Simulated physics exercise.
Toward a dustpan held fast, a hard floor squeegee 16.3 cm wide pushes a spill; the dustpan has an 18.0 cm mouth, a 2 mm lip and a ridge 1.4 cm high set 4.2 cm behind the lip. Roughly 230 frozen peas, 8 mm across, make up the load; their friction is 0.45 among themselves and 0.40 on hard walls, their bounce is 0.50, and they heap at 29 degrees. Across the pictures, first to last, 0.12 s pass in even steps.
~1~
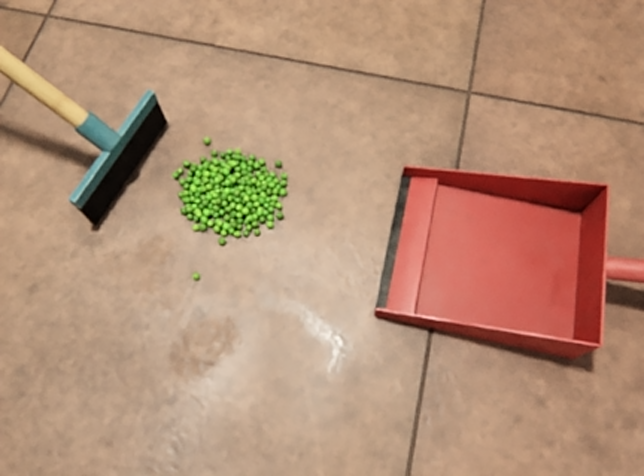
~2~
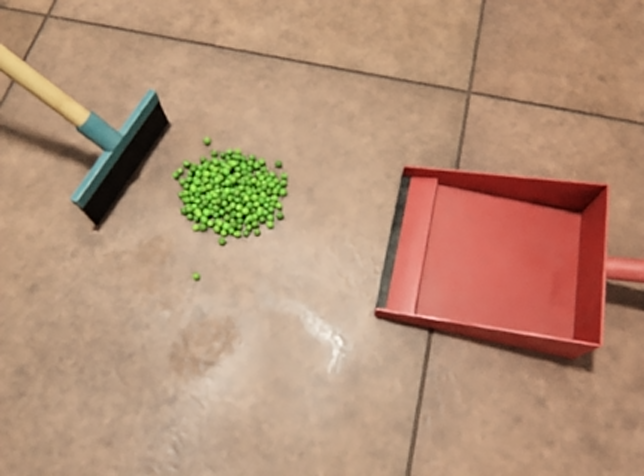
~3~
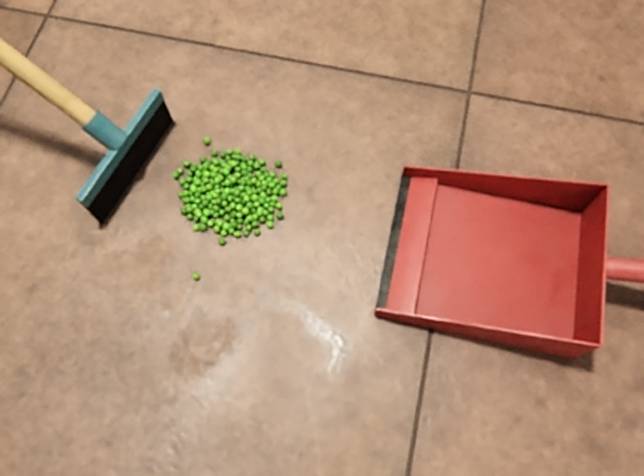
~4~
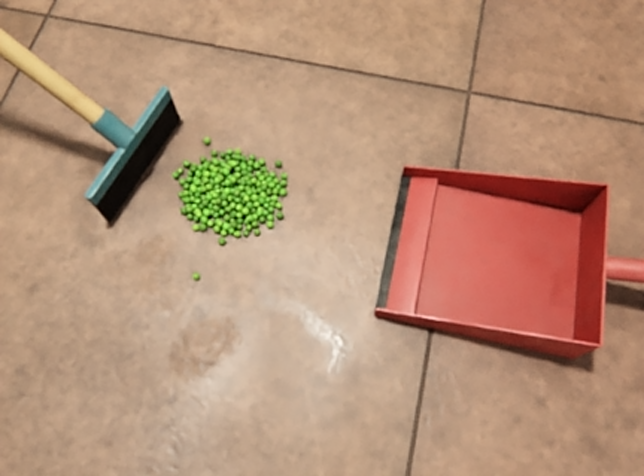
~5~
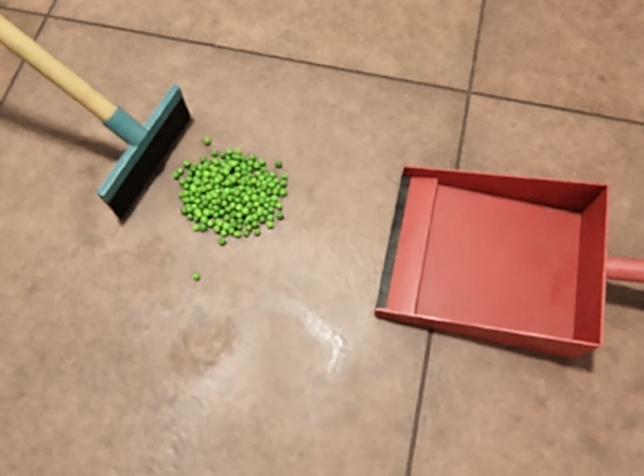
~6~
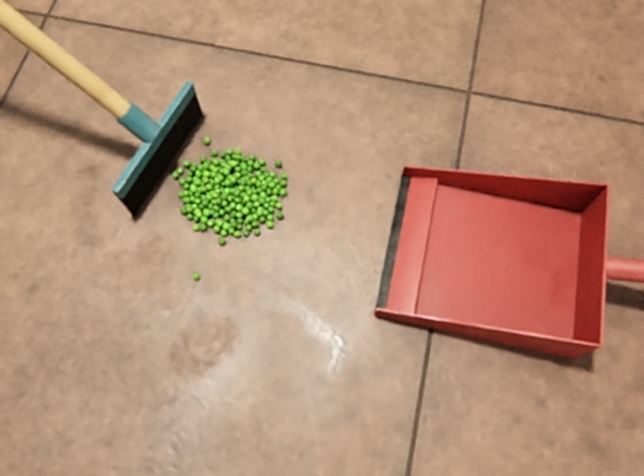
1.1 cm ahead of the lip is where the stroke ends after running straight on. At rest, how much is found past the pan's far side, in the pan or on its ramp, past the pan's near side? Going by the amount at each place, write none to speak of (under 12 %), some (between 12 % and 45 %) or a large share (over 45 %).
Far side: Some, pan: None to speak of, near side: None to speak of.
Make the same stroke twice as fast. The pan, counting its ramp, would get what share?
It would come to roughly 0 percent.
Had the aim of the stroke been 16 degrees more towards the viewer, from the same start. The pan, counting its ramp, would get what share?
Result: Close to 10 %, ramp counted.
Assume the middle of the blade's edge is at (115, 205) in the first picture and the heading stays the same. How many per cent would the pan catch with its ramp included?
0 per cent, roughly.
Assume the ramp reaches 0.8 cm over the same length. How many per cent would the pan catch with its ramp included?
Near 0 per cent, then.
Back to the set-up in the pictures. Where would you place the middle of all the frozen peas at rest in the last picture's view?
Est. centre at rest: (291, 211) px.
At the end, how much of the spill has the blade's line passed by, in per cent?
Estimate: Near 65 %.
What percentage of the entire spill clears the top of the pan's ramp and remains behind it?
Close to 0 per cent.
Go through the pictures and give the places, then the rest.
The first picture shows blade from (78, 203) to (152, 98), moved 0.0 cm, 0 of the pieces shifted so far; middle of the pieces at (230, 193); pan at (499, 265).
The second picture shows blade from (79, 202) to (154, 98), moved 0.2 cm, 0 of the pieces shifted so far; middle of the pieces at (230, 193).
The third picture shows blade from (84, 201) to (159, 97), moved 0.8 cm, 0 of the pieces shifted so far; middle of the pieces at (230, 193).
The fourth picture shows blade from (93, 199) to (166, 95), moved 1.7 cm, 0 of the pieces shifted so far; middle of the pieces at (230, 193).
The fifth picture shows blade from (105, 196) to (178, 93), moved 3.1 cm, 0 of the pieces shifted so far; middle of the pieces at (230, 193).
The sixth picture shows blade from (119, 193) to (191, 90), moved 4.7 cm, 0 of the pieces shifted so far; middle of the pieces at (230, 193); pan at (499, 265).
Then, 0.22 s after the last picture, middle of the blade 16 cm from the lip; 0 % over the lip, far side 10 %, near side 0 %.
Then, 0.37 s after the last picture, middle of the blade 7 cm from the lip; 0 % over the lip, far side 15 %, near side 0 %.
Then, 0.64 s after the last picture, middle of the blade 3 cm from the lip; 0 % over the lip, far side 20 %, near side 0 %.
In the end, far side 20 %, pan 0 %, near side 0 %, in front of the lip or behind the blade 80 %.
